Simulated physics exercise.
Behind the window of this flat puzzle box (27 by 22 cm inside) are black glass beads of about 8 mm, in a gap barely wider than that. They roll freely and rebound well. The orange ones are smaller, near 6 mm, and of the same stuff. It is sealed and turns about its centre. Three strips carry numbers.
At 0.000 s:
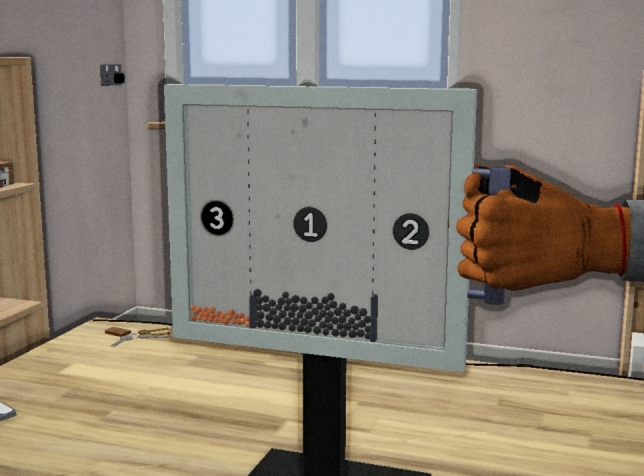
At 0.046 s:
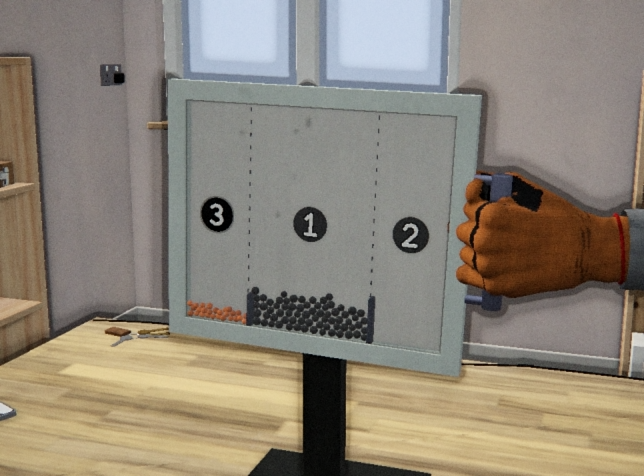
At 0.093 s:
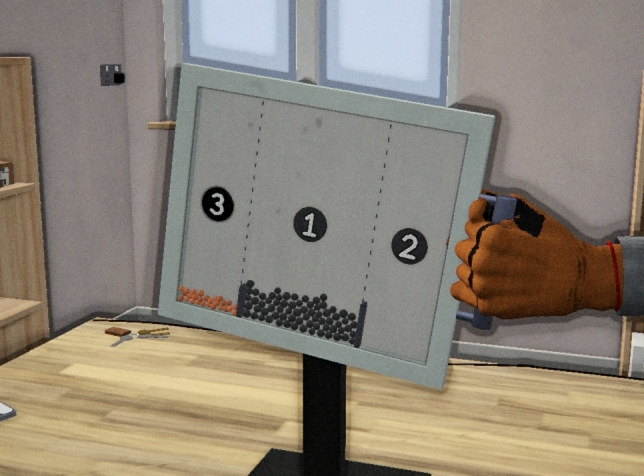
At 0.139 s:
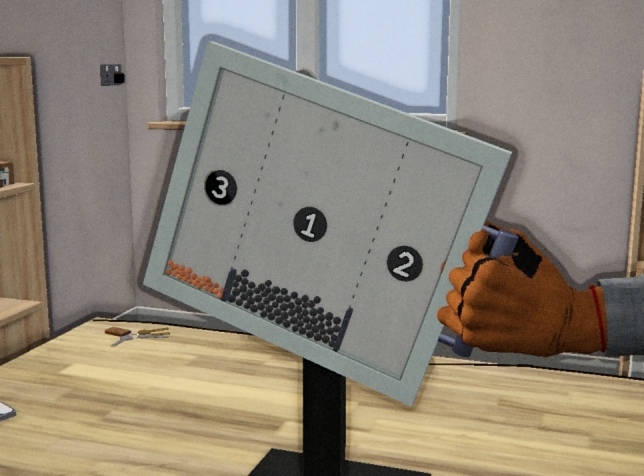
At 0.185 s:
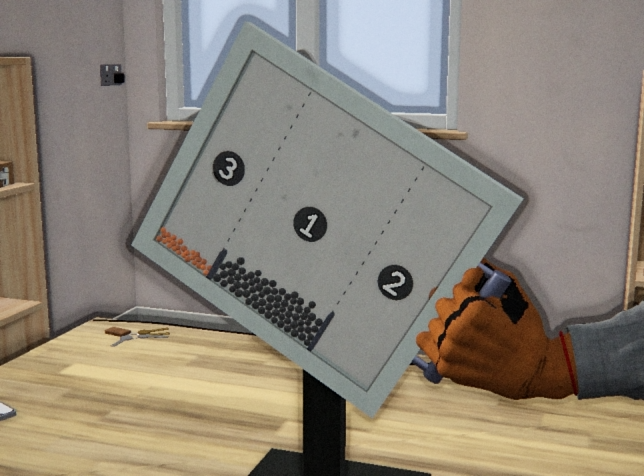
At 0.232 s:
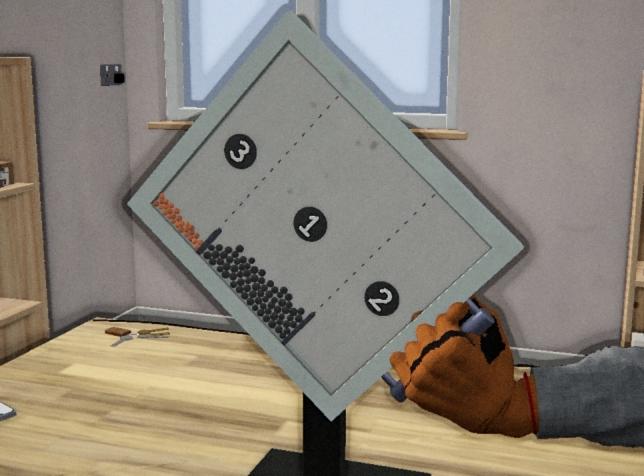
On a wooden table by a window, a gloved hand gripped a flat framed box on a stand and turned it clockwise from level to a steep slant, black and orange beads staying bunched in their sections.
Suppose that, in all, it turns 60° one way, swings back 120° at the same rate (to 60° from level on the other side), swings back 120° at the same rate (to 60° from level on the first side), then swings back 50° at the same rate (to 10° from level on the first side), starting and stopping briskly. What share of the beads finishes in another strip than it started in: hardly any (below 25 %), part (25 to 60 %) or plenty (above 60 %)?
Share that moves: Hardly any.
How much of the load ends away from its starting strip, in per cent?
Some 10 per cent.
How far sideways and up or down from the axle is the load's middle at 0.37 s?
Some 9 cm left and 3 cm below.
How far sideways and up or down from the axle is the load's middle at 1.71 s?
Some 8 cm left and 6 cm below.
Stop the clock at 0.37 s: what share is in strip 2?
Roughly 0 per cent.
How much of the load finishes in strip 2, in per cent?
Roughly 0 per cent.
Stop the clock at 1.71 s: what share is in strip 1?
Roughly 65 per cent.
By 0.37 s, it stands 60° clockwise; the beads' middle is 9 cm left of and 3 cm below the centre; no. 1, 70 %, no. 3, 30 %; 0 % have changed strip.
By 1.71 s, it stands 36° clockwise; the beads' middle is 8 cm left of and 6 cm below the centre; no. 1, 65 %, no. 3, 35 %; 10 % have changed strip.
By 1.88 s, it stands 10° clockwise; the beads' middle is 4 cm left of and 9 cm below the centre; no. 1, 65 %, no. 3, 35 %; 10 % have changed strip.
Settled by 3.0 s, it stands 10° clockwise; no. 1, 65 %, no. 2, 0 %, no. 3, 35 %; 10 % have changed strip.
